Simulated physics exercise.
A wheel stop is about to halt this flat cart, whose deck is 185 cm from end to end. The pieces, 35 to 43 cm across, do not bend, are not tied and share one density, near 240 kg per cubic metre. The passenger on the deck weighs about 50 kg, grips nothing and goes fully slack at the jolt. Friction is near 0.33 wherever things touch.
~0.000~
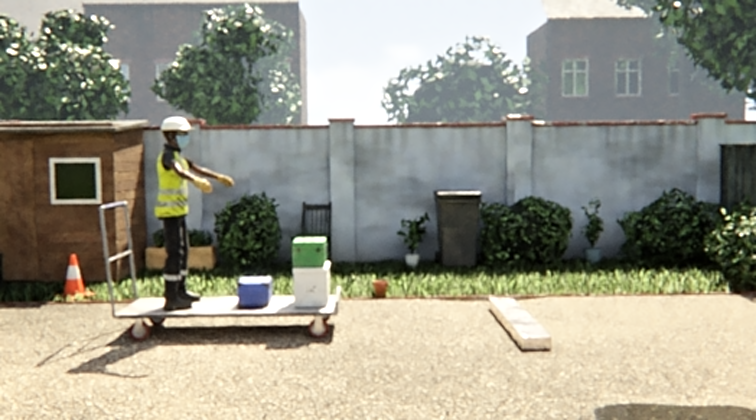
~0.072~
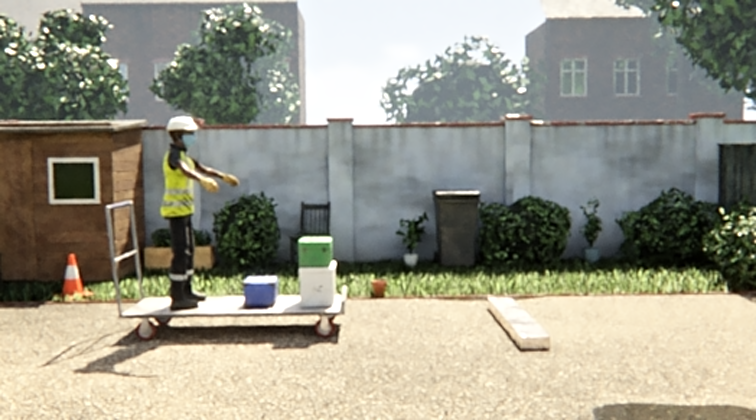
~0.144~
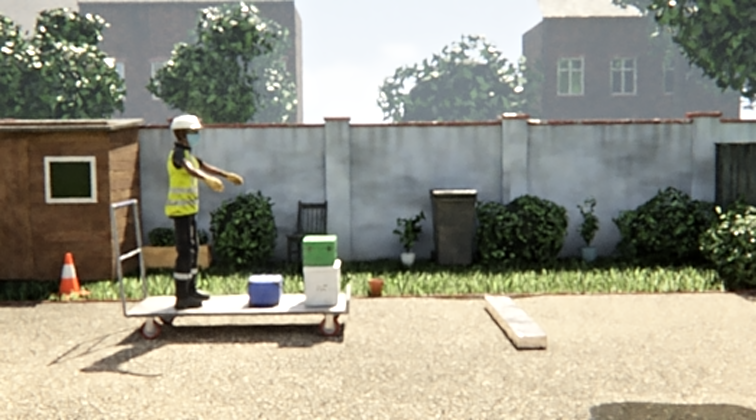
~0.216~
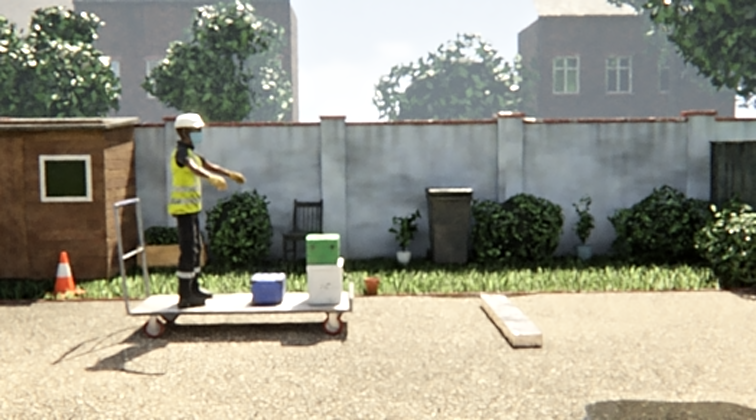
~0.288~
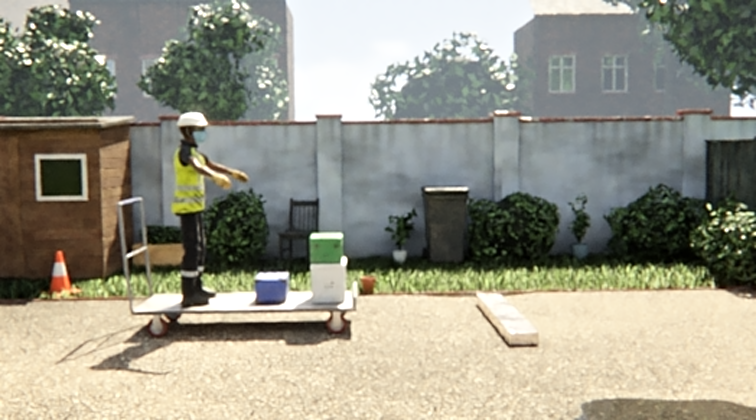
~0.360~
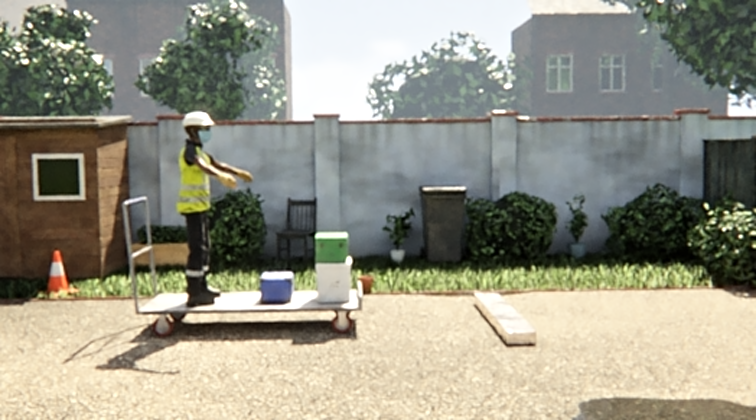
The footage shows a flat cart rolling slowly to the right across a paved yard, carrying a standing figure in a helmet and yellow vest with arms extended, a blue box, and a green toolbox atop a white tote.
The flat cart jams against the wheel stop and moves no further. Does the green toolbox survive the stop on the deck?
In the end the green toolbox keeps its place on the deck.
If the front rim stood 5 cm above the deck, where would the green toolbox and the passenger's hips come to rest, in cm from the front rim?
Then green 10 behind, hips 110 behind.
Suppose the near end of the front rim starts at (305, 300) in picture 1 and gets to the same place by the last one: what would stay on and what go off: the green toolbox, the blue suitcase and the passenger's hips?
Then green off, blue on, hips on.
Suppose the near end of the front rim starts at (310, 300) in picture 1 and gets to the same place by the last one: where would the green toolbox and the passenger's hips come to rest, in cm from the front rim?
In that case green 80 past, hips 70 behind.
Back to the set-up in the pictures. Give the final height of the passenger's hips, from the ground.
Roughly 55 cm above it.
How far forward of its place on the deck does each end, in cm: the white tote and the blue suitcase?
Forward: White 5, blue 20.
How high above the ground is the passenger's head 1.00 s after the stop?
Roughly 50 cm above it.
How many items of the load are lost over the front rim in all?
0 of them.
The wheels strike at 1.72 s.
After 2.27 s the green toolbox is 10 cm behind the rim, tilted 0°, near (488, 245) in the last picture's view.
After 2.72 s the green toolbox is 10 cm behind the rim, tilted 0°, near (488, 245) in the last picture's view.
At rest, 3.2 s, nothing is past the rim; behind it, green toolbox, white tote, blue suitcase and the passenger's hips.
